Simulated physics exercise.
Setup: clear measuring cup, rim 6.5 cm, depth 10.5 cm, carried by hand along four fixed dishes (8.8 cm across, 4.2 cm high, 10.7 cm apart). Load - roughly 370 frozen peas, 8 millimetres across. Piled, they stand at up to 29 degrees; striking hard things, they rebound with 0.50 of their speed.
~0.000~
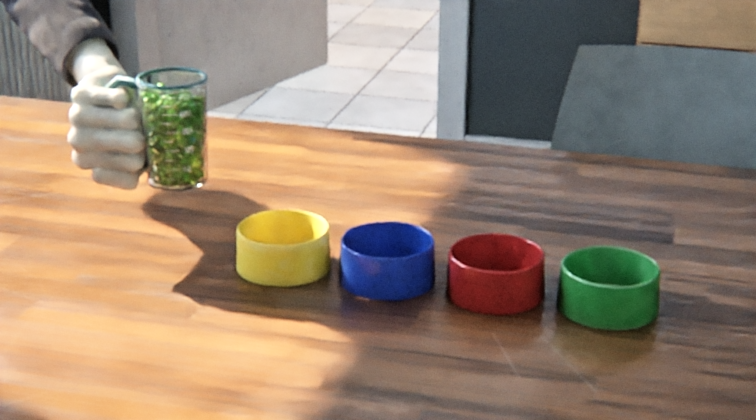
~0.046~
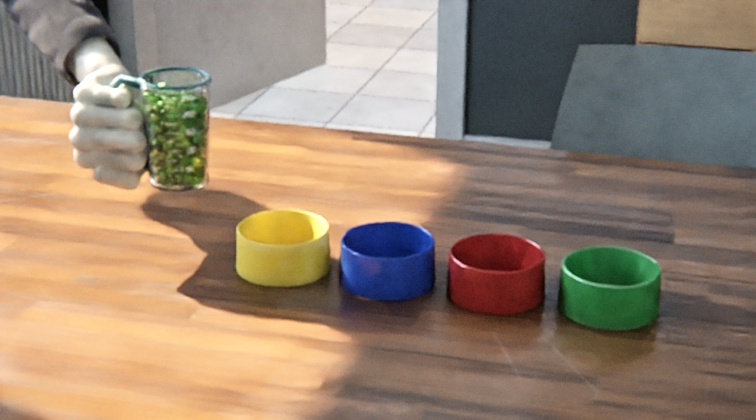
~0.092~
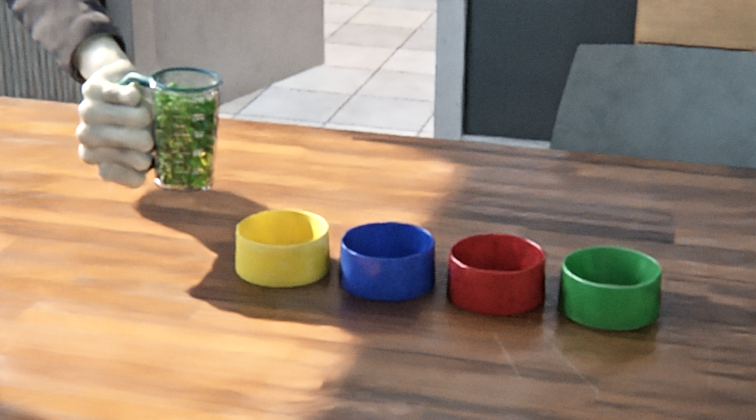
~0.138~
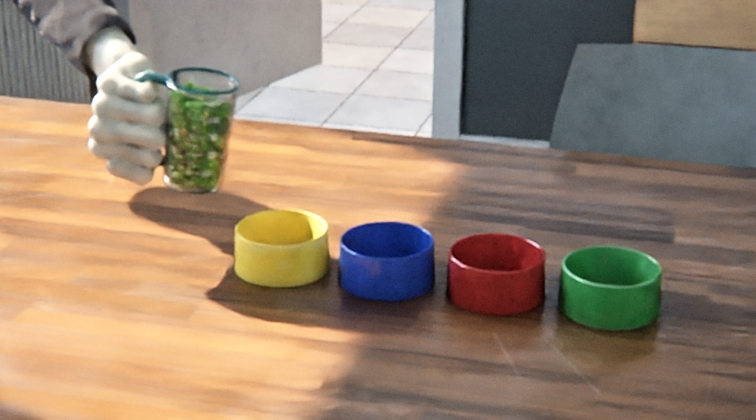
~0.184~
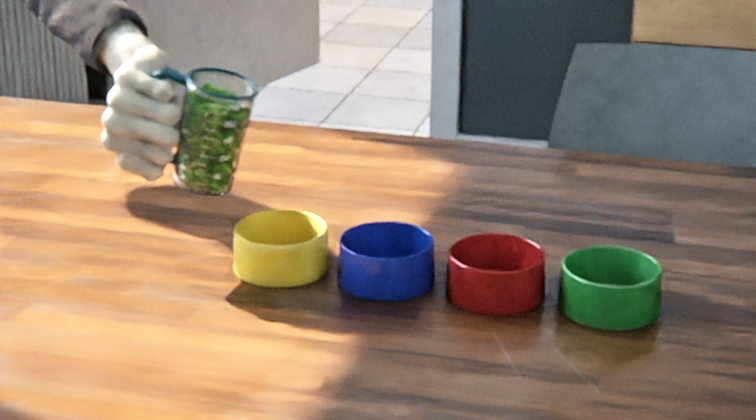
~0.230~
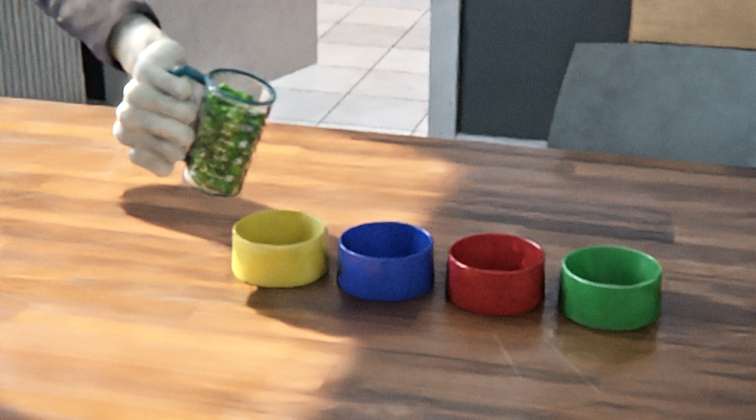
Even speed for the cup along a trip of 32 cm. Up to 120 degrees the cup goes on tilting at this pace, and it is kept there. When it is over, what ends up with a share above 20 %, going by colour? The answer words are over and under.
Red: Under. Blue: Under. Green: Over. Yellow: Under. Counter: Over.
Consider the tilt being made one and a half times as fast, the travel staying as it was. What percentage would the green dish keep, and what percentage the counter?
Green 40; counter 20.
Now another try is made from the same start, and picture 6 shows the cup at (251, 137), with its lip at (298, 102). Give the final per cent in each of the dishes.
Dish by dish: Red 0 percent, blue 0 percent, green 60 percent, yellow 0 percent.
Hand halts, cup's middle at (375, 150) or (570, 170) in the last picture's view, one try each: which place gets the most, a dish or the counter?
The biggest share goes to counter first, then to green.
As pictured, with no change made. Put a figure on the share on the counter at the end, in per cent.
The figure is about 30 percent.
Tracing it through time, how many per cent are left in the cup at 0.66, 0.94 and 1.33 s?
In order, near 100 %, 95 % and 10 %.
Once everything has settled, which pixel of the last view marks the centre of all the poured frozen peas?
Close to pixel (594, 290).
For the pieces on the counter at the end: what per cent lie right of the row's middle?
100 per cent.
After 0.66 s, tilt 68 degrees; cup holds 100 %.
After 0.94 s, tilt 99 degrees; cup holds 95 %.
After 1.33 s, tilt 120 degrees; cup holds 10 %, green 65 %.
At rest (2.2 s), red 0 %, blue 0 %, green 65 %, yellow 0 %, counter 30 %.
